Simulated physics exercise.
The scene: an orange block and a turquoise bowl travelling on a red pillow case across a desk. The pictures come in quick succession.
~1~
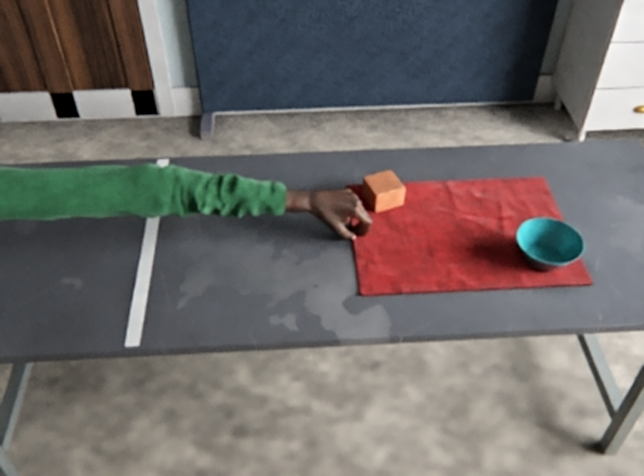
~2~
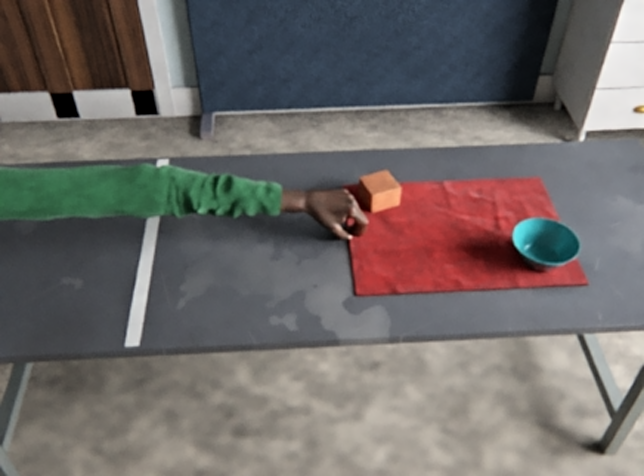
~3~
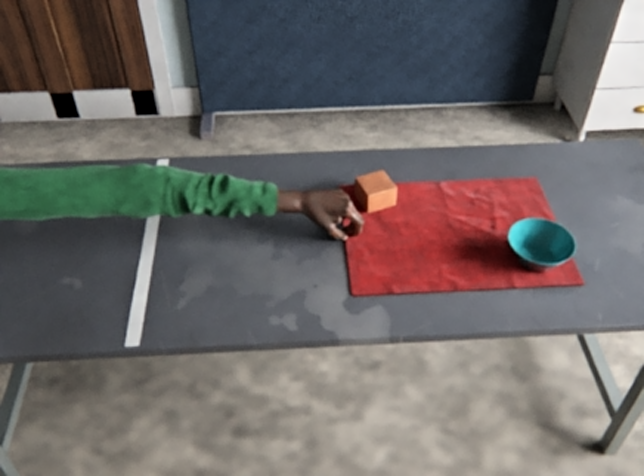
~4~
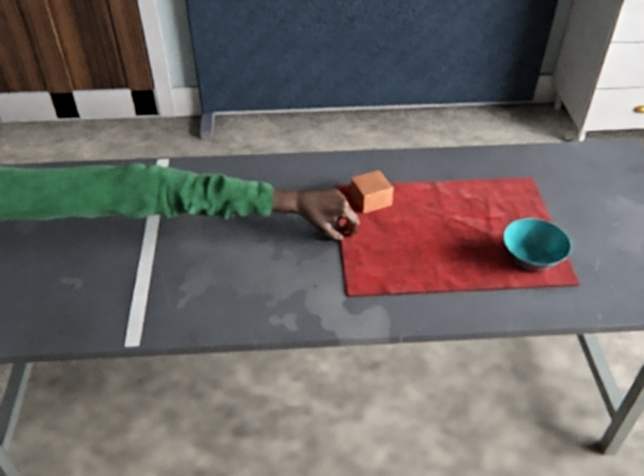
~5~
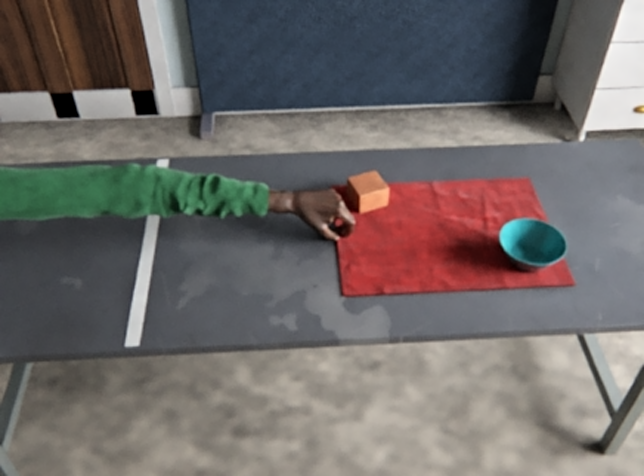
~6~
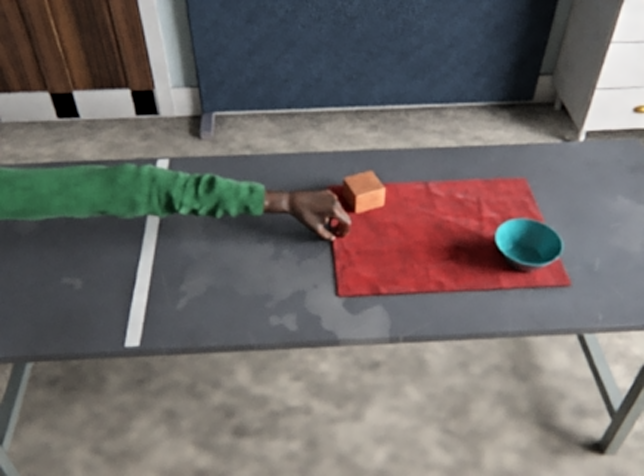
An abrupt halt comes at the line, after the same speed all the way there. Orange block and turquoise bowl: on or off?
Orange block - on; turquoise bowl - on.
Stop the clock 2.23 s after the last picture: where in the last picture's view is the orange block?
Approx. position: (190, 199).
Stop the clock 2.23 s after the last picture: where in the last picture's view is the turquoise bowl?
Estimated pixel: (338, 259).
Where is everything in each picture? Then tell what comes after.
In the first frame, pillow case end (361, 295); orange block (384, 182); turquoise bowl (550, 240); tape (135, 326).
In the second frame, pillow case end (357, 296), far hem (588, 284); turquoise bowl (546, 240).
In the third frame, pillow case end (352, 296); orange block (376, 182).
In the fourth frame, pillow case end (348, 296), far hem (580, 285); turquoise bowl (538, 241).
In the fifth frame, pillow case end (343, 296); orange block (368, 183).
In the sixth frame, pillow case end (339, 296), far hem (571, 285); orange block (364, 183); turquoise bowl (529, 241); tape (135, 326).
Then, 2.12 s after the last picture, hem at the tape; orange block on the cloth near (195, 199); turquoise bowl on the cloth near (343, 259).
Then, 2.23 s after the last picture, hem at the tape; orange block on the cloth near (190, 199); turquoise bowl on the cloth near (338, 259).
At rest, hem at the tape; orange block on the cloth near (190, 199); turquoise bowl on the cloth near (338, 259). The orange block remains aboard and the turquoise bowl keeps its seat.
